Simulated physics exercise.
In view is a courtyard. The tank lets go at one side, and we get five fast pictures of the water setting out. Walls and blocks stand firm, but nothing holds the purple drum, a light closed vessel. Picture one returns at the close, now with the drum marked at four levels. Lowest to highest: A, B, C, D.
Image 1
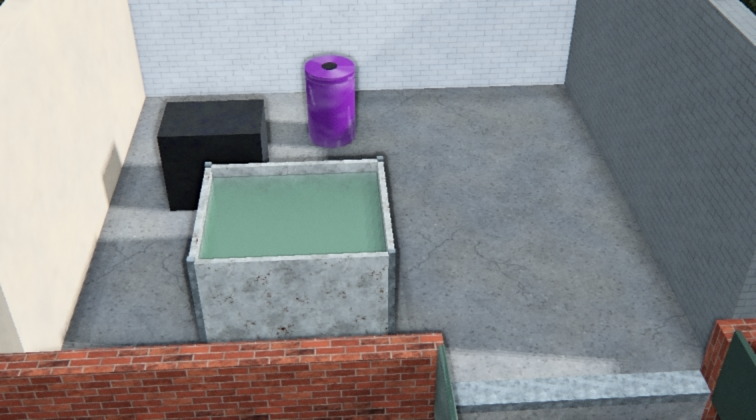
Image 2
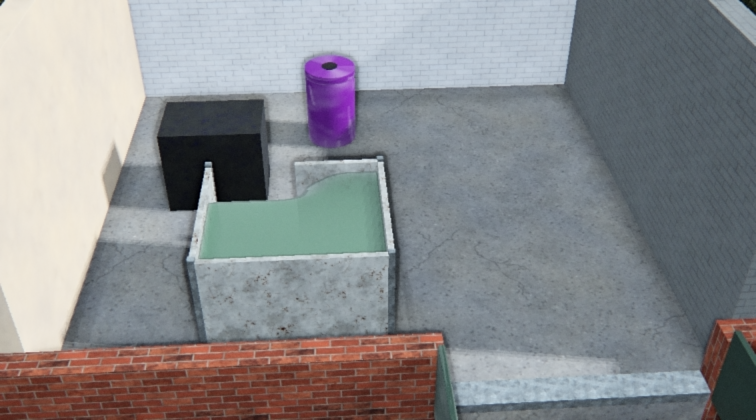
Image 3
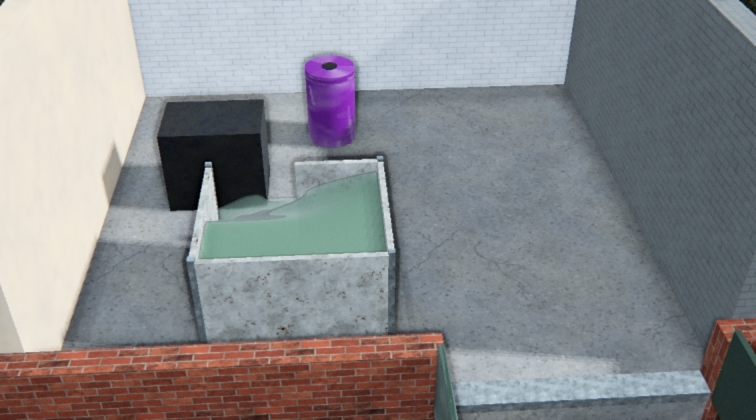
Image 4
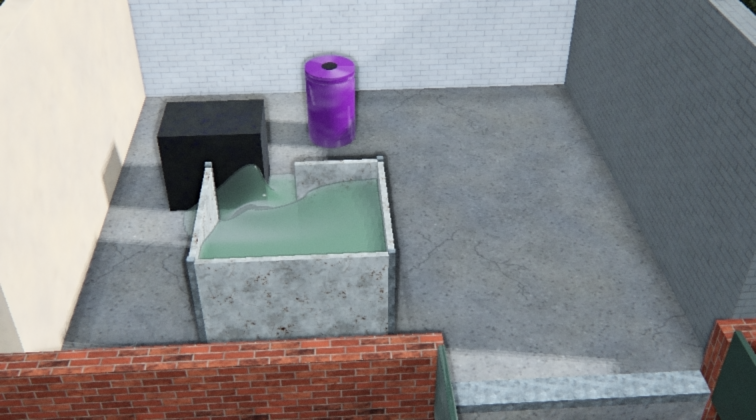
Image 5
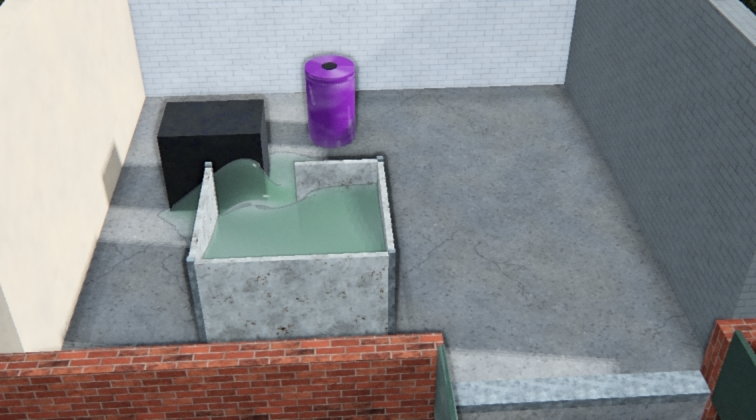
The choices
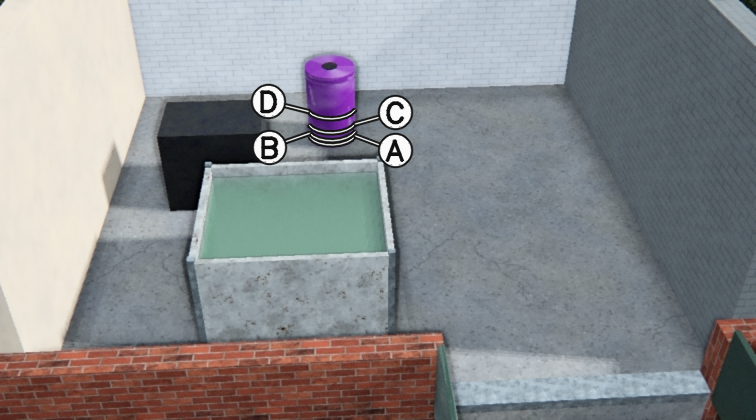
In the video, a concrete tank of green water stands in a walled courtyard near a black block and a purple drum; part of its back wall disappears, and water pours out through the gap, surging against the block.
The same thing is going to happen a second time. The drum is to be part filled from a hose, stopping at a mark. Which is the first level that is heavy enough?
Take D.
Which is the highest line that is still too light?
That would be C.
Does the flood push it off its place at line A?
Yes, that goes wrong.
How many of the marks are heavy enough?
One of the four.
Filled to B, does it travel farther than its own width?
Yes, it does.
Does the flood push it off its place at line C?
Yes, it does.
On the marked copy, A at (333, 144); B at (332, 140); C at (332, 132); D at (332, 118); from the bottom up A, B, C, D.
Choosing A, it is pushed about 4 times its own width away.
Choosing B, it is pushed about 3 times its own width away.
Choosing C, it is pushed about its own width away.
Choosing D, it does not move.
